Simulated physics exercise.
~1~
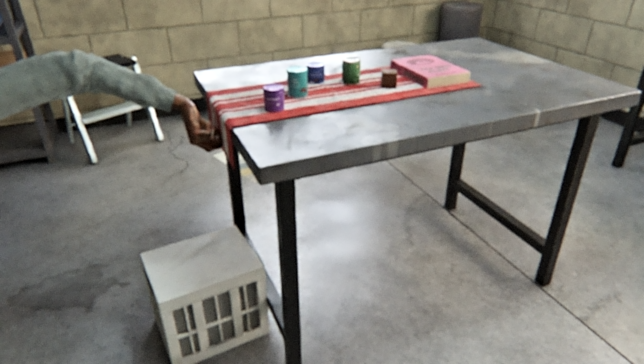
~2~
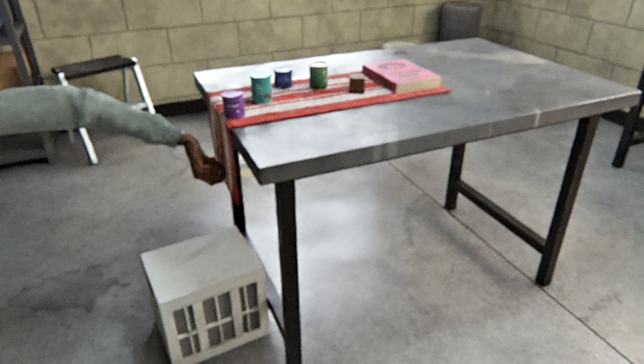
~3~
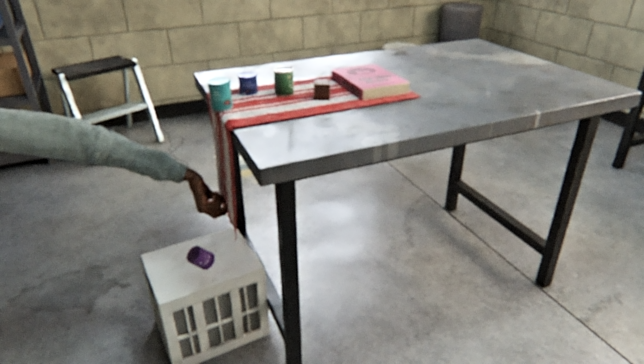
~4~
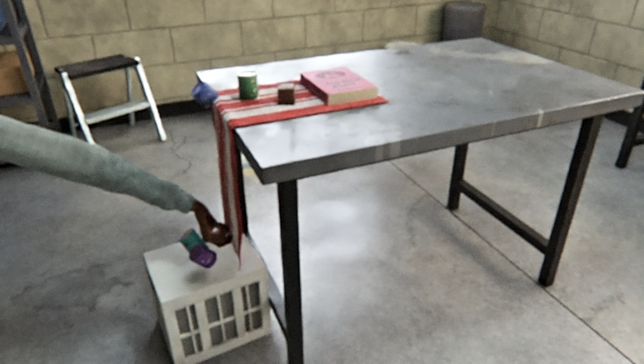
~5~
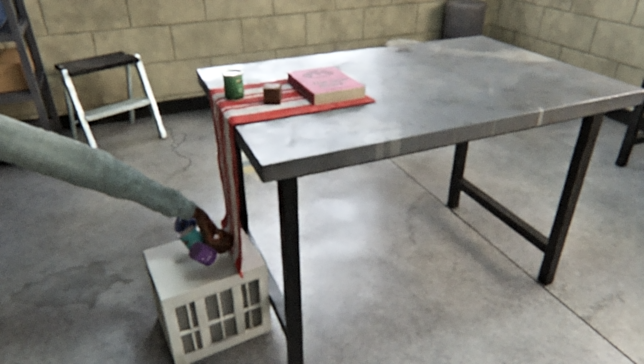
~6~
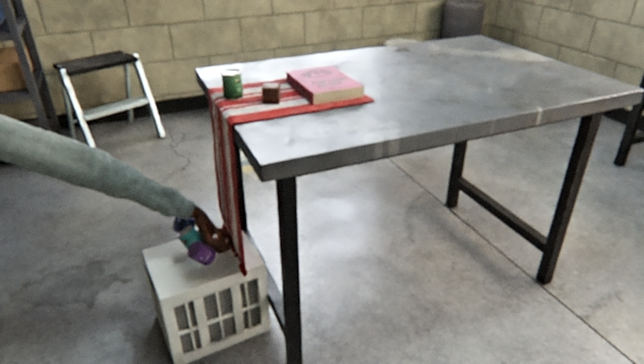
At first, a hand at the left holds the end of a red striped cloth on a metal table, with a purple pot, a turquoise can, a blue pot, a green can, a brown cube and a pink block resting on it. The hand draws the cloth down, and everything on it slides left. The purple pot drops onto the white crate below. The turquoise can follows, landing upside down, and then the blue pot falls too. Finally, the cloth stops, leaving the upright green can, brown cube and pink block on the table.
